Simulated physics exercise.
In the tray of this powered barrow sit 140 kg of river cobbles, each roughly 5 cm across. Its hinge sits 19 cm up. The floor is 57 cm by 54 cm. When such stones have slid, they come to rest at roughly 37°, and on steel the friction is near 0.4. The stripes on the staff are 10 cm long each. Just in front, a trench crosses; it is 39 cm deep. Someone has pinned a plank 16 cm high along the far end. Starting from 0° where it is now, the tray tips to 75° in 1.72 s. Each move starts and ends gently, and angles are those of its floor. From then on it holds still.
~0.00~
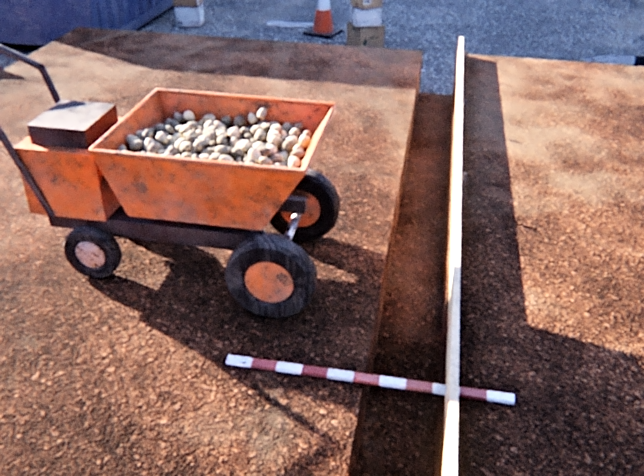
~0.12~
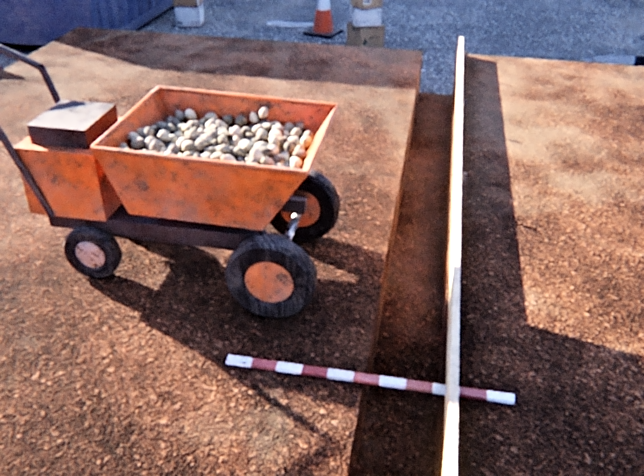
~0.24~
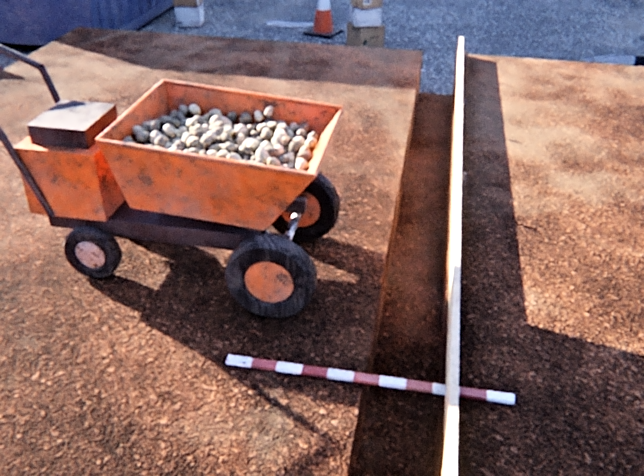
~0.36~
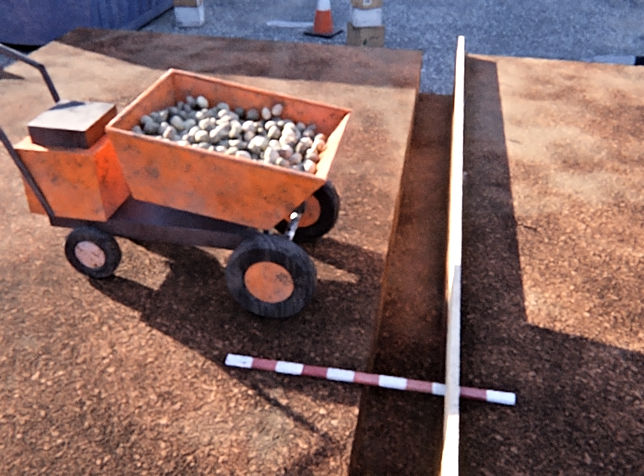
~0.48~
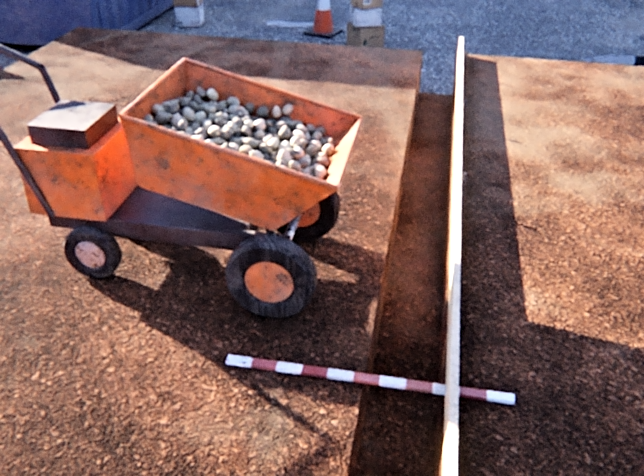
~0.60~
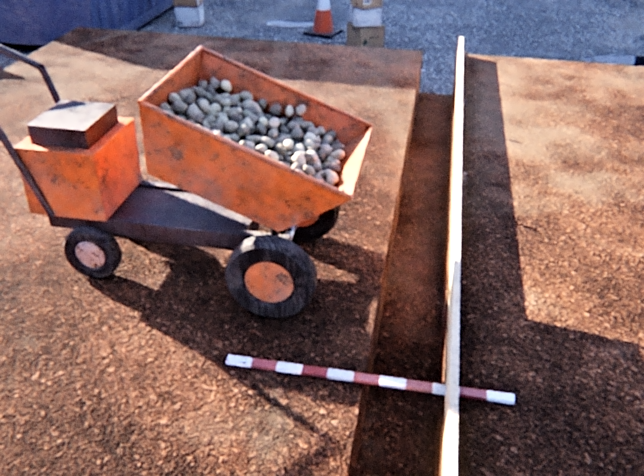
On rust-brown ground, an orange cart's tray of rounded stones steadily tilts down toward the right.
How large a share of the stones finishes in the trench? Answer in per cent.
A share of about 89 per cent.
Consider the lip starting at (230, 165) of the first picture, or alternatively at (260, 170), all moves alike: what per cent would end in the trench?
Near 80 and near 100 percent.
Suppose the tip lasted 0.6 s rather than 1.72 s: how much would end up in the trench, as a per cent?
With that timing, about 60 per cent.
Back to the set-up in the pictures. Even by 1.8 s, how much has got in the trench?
About 35 per cent by then.
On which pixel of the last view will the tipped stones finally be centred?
(418, 335).
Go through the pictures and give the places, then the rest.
In the first frame, lip at (305, 172), floor tilted 0°, highest stones at (220, 133).
In the second frame, the tray is at 1°, its lip at (308, 173); the top of the load is at (197, 130); the stones move at 0.1 m/s on average.
In the third frame, the tray is at 4°, its lip at (315, 176); the top of the load is at (194, 125); the stones move at 0.3 m/s on average.
In the fourth frame, lip at (325, 181), floor tilted 8°, highest stones at (183, 116); the stones move at 0.4 m/s on average.
In the fifth frame, the tray is at 14°, its lip at (338, 188); the top of the load is at (190, 105); the stones move at 0.5 m/s on average.
In the sixth frame, lip at (352, 198), floor tilted 21°, highest stones at (197, 95); the stones move at 0.5 m/s on average.
After 1.3 s the floor is at 63°; 100 % in the tray; the foremost stones are at (410, 240).
After 1.8 s the floor is at 75°; 55 % in the tray, 37 % in the trench, 8 % past the trench; the foremost stones are at (512, 295).
After 2.2 s the floor is at 75°; 26 % in the tray, 63 % in the trench, 11 % past the trench; the foremost stones are at (577, 304).
After 4.1 s the floor is at 75°; 0 % in the tray, 89 % in the trench, 11 % past the trench; the foremost stones are at (614, 320).
